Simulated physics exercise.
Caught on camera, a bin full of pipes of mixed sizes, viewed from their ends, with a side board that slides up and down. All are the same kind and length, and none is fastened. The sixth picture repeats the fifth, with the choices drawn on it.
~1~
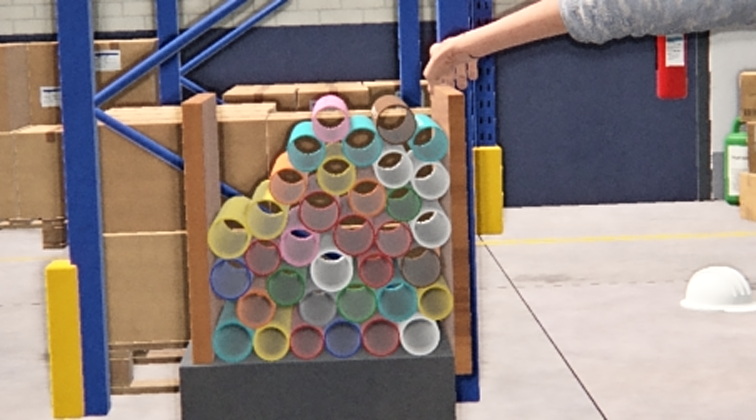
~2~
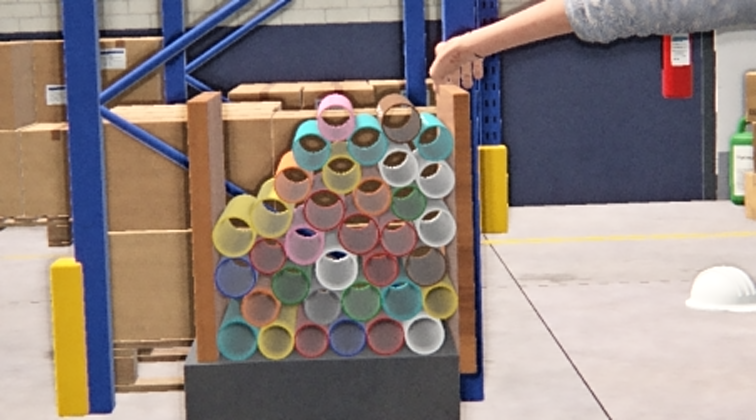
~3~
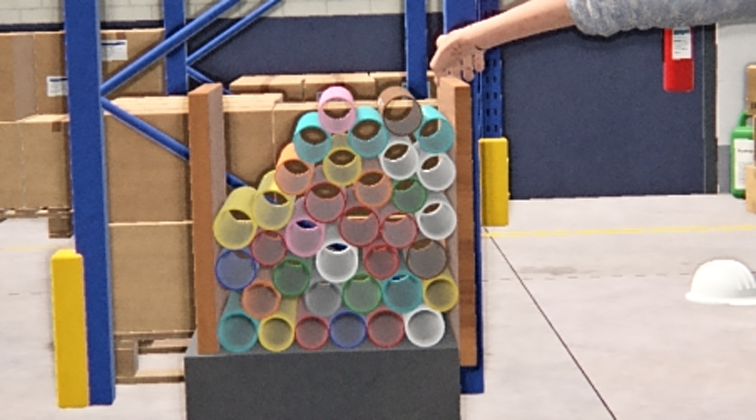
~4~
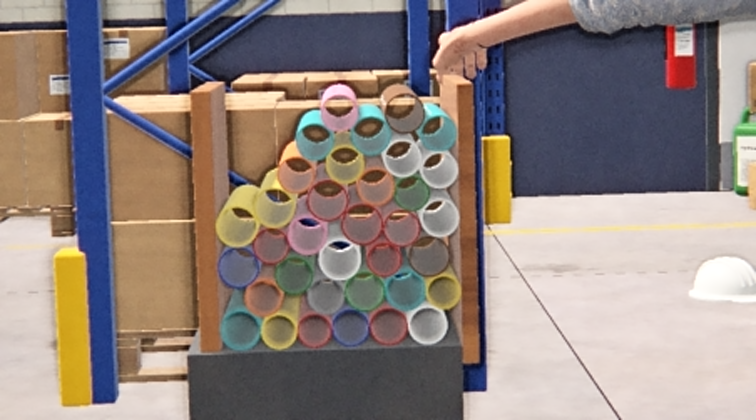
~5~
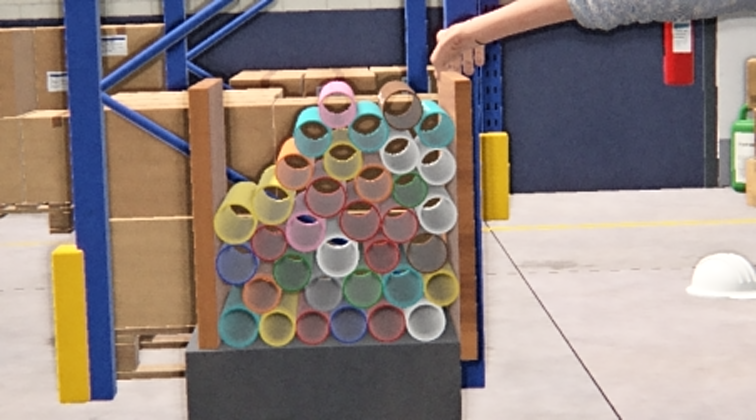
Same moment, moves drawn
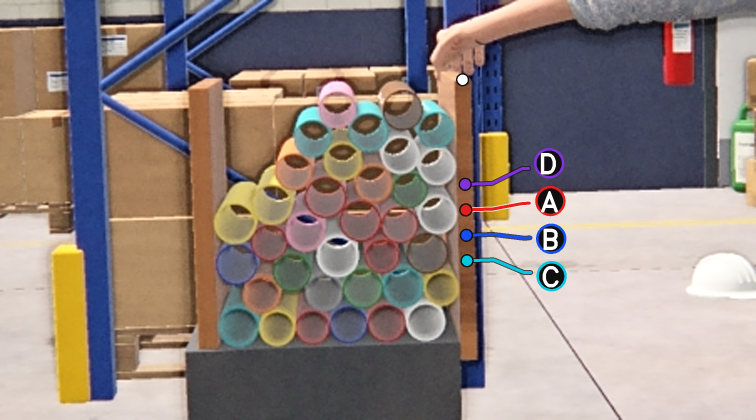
The video shows colourful pipes stacked end-on in a bin between two upright brown boards in a warehouse, with a person's hand at the top of the right board. The view shifts slightly, while the pipes, boards and hand show little or no movement.
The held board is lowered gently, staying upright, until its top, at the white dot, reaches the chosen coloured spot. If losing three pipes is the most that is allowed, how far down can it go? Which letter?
Slide it to D.
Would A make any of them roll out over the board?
Yes.
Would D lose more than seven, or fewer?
Fewer than seven.
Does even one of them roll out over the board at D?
Yes, at D.
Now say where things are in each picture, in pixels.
In the first picture, side board (450, 219); a turquoise pipe (233, 341); a white pipe (420, 336).
In the second picture, a white pipe (424, 335); a grey pipe (323, 306).
In the third picture, a blue pipe (236, 270); a red pipe (360, 227).
In the fourth picture, a white pipe (440, 170); a turquoise pipe (371, 135).
In the fifth picture, side board (456, 205); a turquoise pipe (239, 326); a white pipe (426, 322).
On the marked copy, A at (466, 210); B at (467, 236); C at (467, 261); D at (465, 184); the white dot at (463, 80).
With D. Early on, top of the board (455, 138).
Further on, top of the board (456, 184).
At the end, top of the board (456, 184), two out over the board.
As for the rest, A more than three out over the board; B more than three out over the board; C more than three out over the board.
